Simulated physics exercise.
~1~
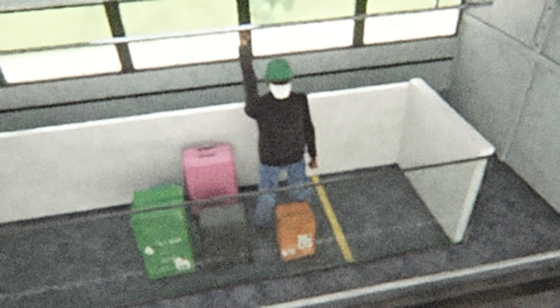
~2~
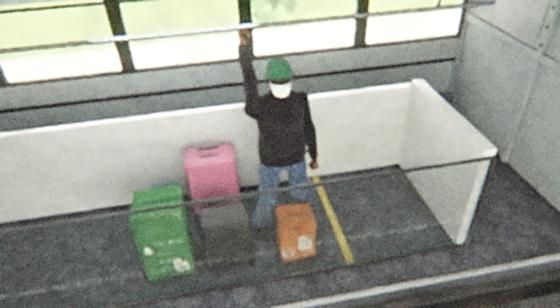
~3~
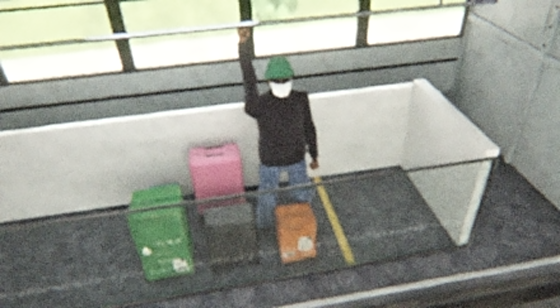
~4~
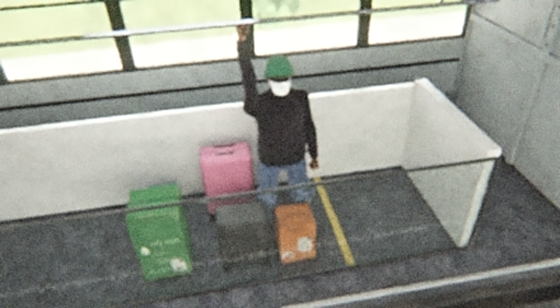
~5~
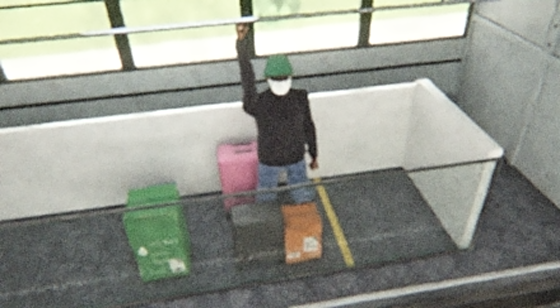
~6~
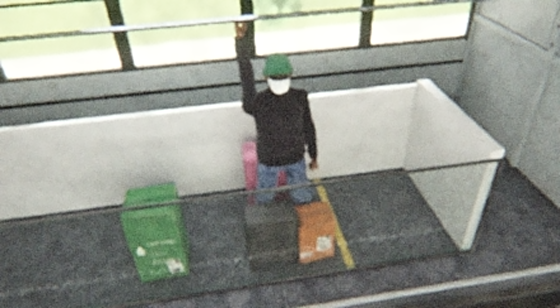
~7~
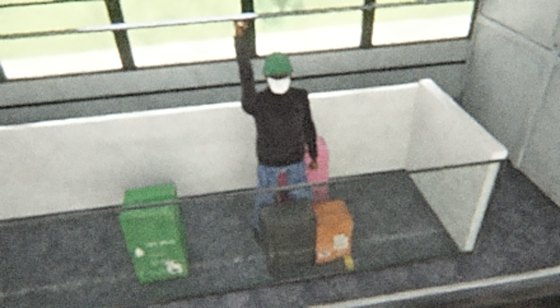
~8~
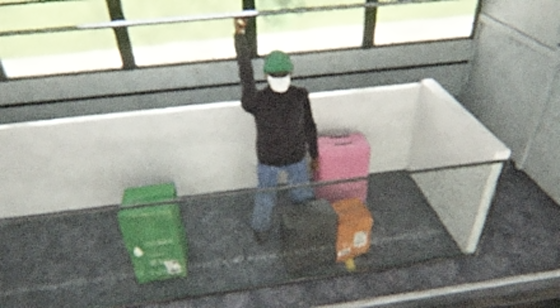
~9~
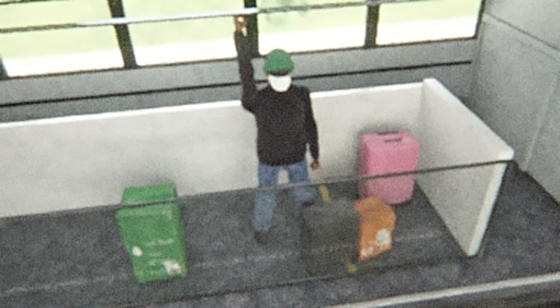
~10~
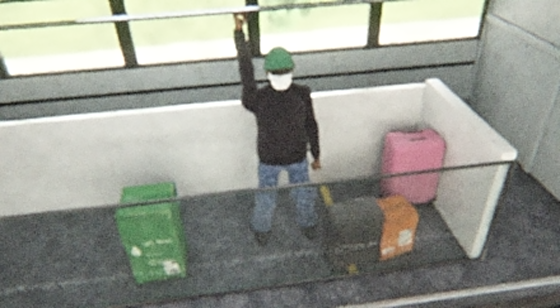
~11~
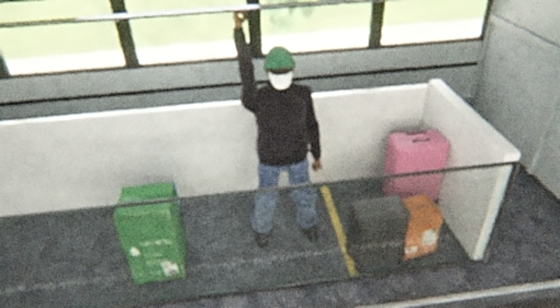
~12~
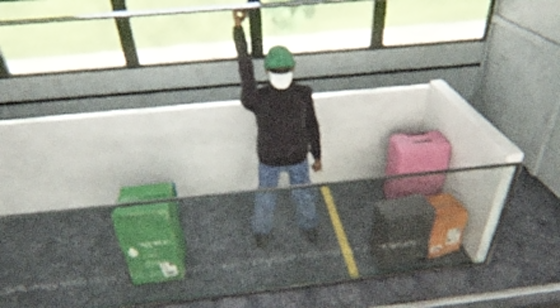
A traveller in a green cap stood still, gripping an overhead rail, while the pink, black and orange luggage slid right across the yellow line and ended upright near the right-hand partition; the green bag stayed on the left, short of the line.
